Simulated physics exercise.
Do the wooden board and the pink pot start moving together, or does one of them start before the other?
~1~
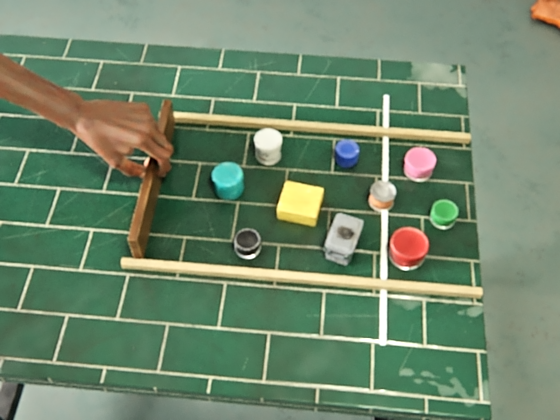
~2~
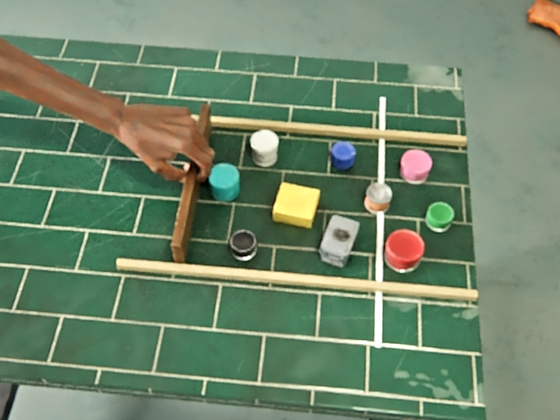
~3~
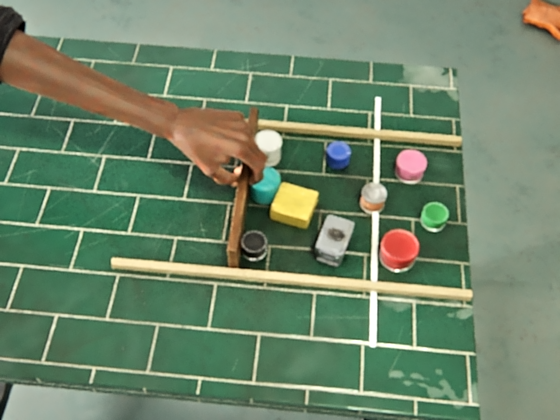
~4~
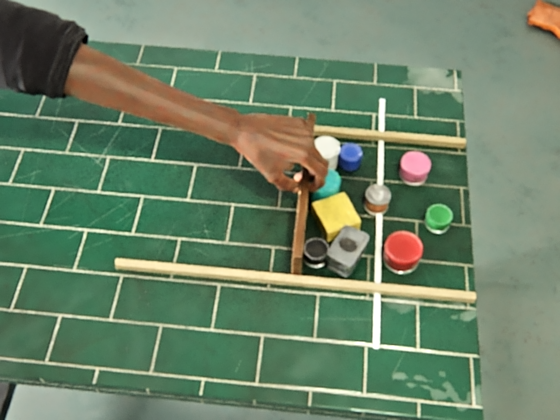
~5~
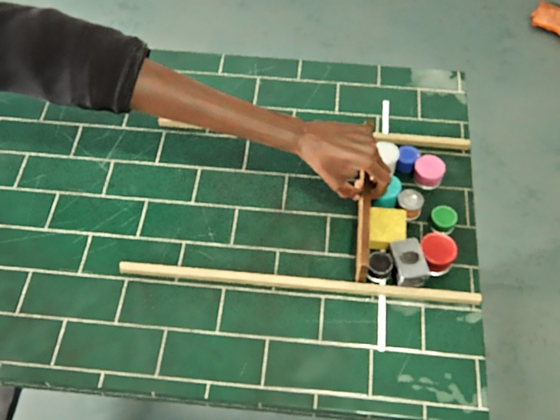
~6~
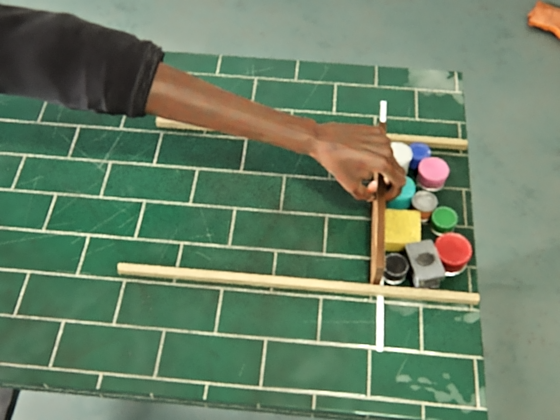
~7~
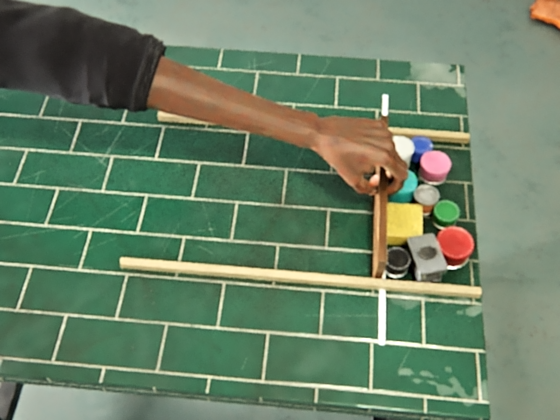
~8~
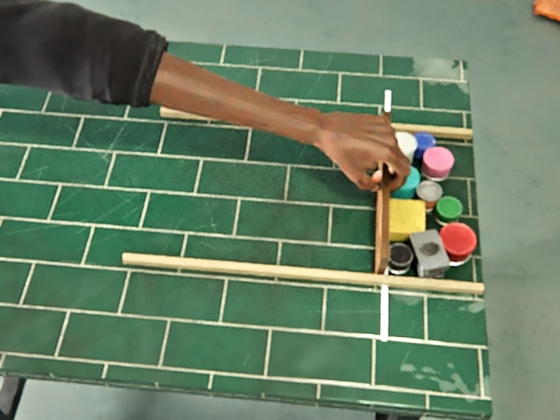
The wooden board starts first, pushed right by the hand. The pink pot stays still until the board has swept the other things up close to it.
